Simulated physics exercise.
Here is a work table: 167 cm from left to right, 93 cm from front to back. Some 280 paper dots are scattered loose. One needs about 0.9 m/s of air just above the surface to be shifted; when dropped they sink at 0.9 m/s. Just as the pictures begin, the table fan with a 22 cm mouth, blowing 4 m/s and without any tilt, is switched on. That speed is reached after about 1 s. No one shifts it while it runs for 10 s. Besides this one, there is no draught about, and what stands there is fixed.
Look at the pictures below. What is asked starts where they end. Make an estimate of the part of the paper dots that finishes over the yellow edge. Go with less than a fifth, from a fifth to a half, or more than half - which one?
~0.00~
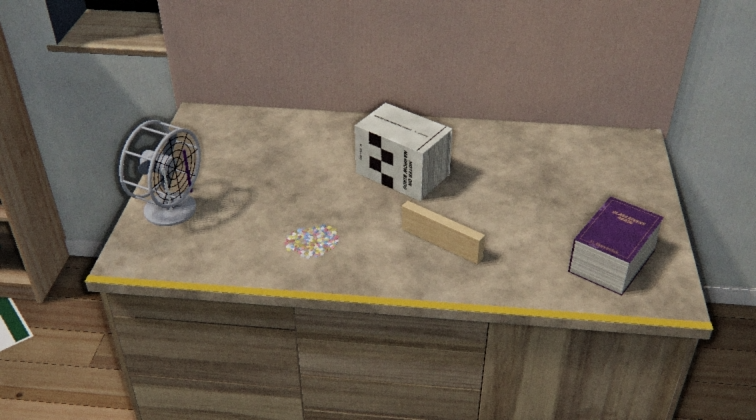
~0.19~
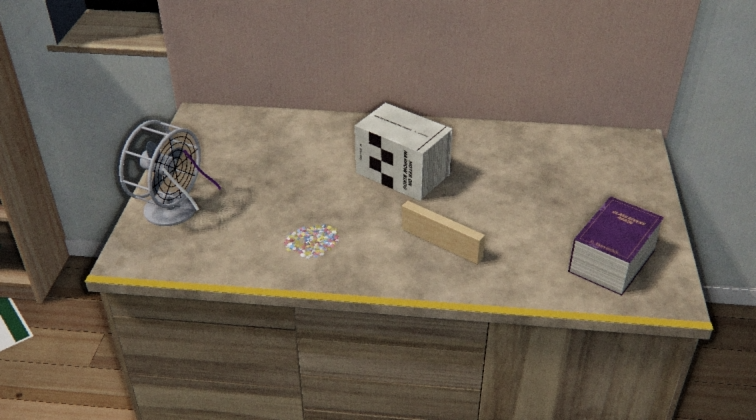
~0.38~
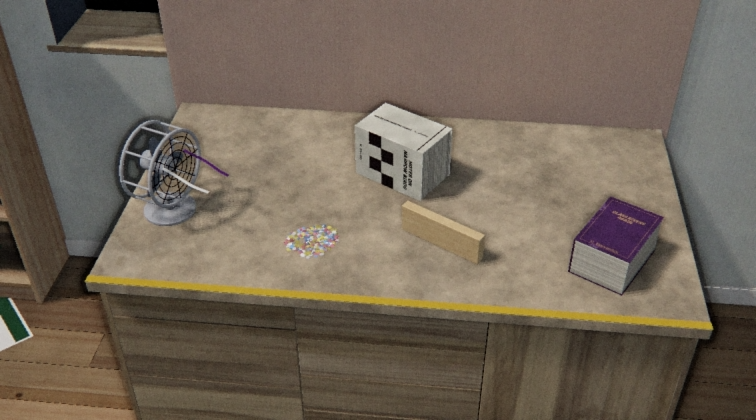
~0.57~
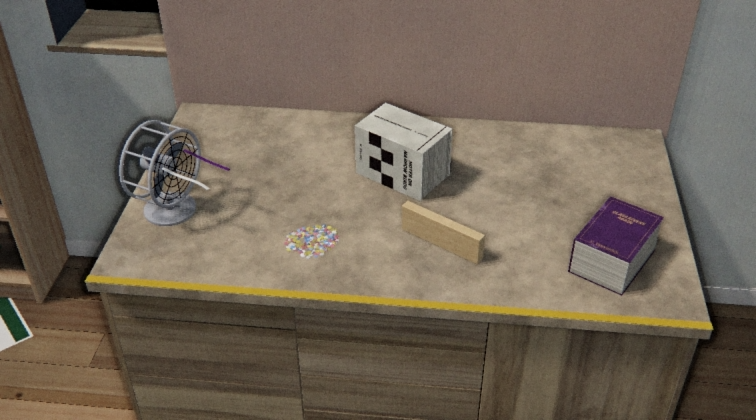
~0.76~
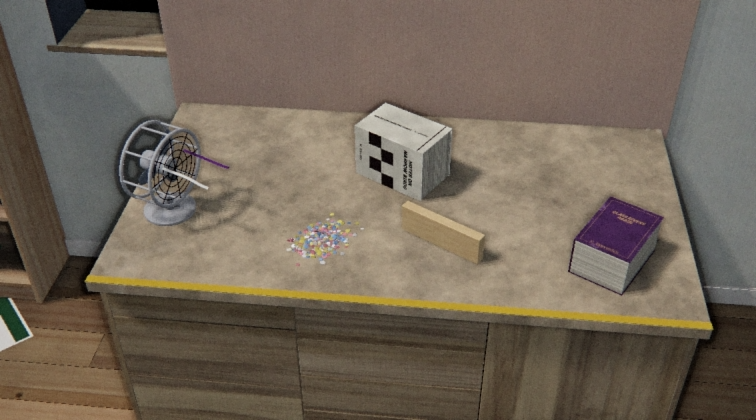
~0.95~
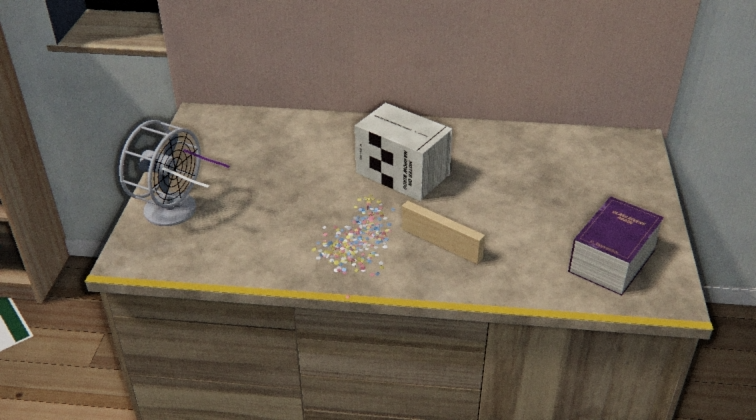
Odds are the part over that edge will beat fifty percent.
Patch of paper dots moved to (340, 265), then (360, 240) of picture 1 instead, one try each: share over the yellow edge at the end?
100 and 40 in a hundred, respectively.
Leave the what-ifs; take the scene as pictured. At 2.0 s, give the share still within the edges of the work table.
Close to 50 in a hundred remain at that time.
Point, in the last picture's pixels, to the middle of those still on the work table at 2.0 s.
Look about (440, 201) in the last picture.
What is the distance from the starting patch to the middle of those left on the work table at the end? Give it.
Close to 40 cm.
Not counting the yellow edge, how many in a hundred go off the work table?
It comes out at some 2 %.
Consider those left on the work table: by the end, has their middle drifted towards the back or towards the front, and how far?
Direction: Rearward; distance: About 25 cm.
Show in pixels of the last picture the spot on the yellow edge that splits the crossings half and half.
Around (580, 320).
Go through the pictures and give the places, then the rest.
In the first picture, the middle of the paper dots is near (314, 240), none has stirred yet and the mouth of the table fan is at (161, 164).
In the second picture, the middle of the paper dots is near (311, 240), none has stirred yet and the yellow edge is centred on (389, 305).
In the third picture, the middle of the paper dots is near (311, 240), none has stirred yet, the top of a board is at (443, 220) and the top of a book is at (403, 127).
In the fourth picture, the middle of the paper dots is near (314, 240) and none has stirred yet.
In the fifth picture, the middle of the paper dots is near (323, 239), the farthest in sight from the table fan is at (362, 229) and about 50 % have left their places.
In the sixth picture, the middle of the paper dots is near (356, 242), the farthest in sight from the table fan is at (382, 267) and all have left their places.
After 2.0 s, 32 % are on the move or not yet settled, 51 % are over the yellow edge; the middle of those still in play is near (440, 201).
After 3.2 s, 14 % are on the move or not yet settled, 57 % are over the yellow edge; the middle of those still in play is near (442, 198).
After 5.5 s, 7 % are on the move or not yet settled, 61 % are over the yellow edge; the middle of those still in play is near (437, 198).
After 10.0 s, at the end, 63 % are over the yellow edge; the middle of those still in play is near (437, 198).
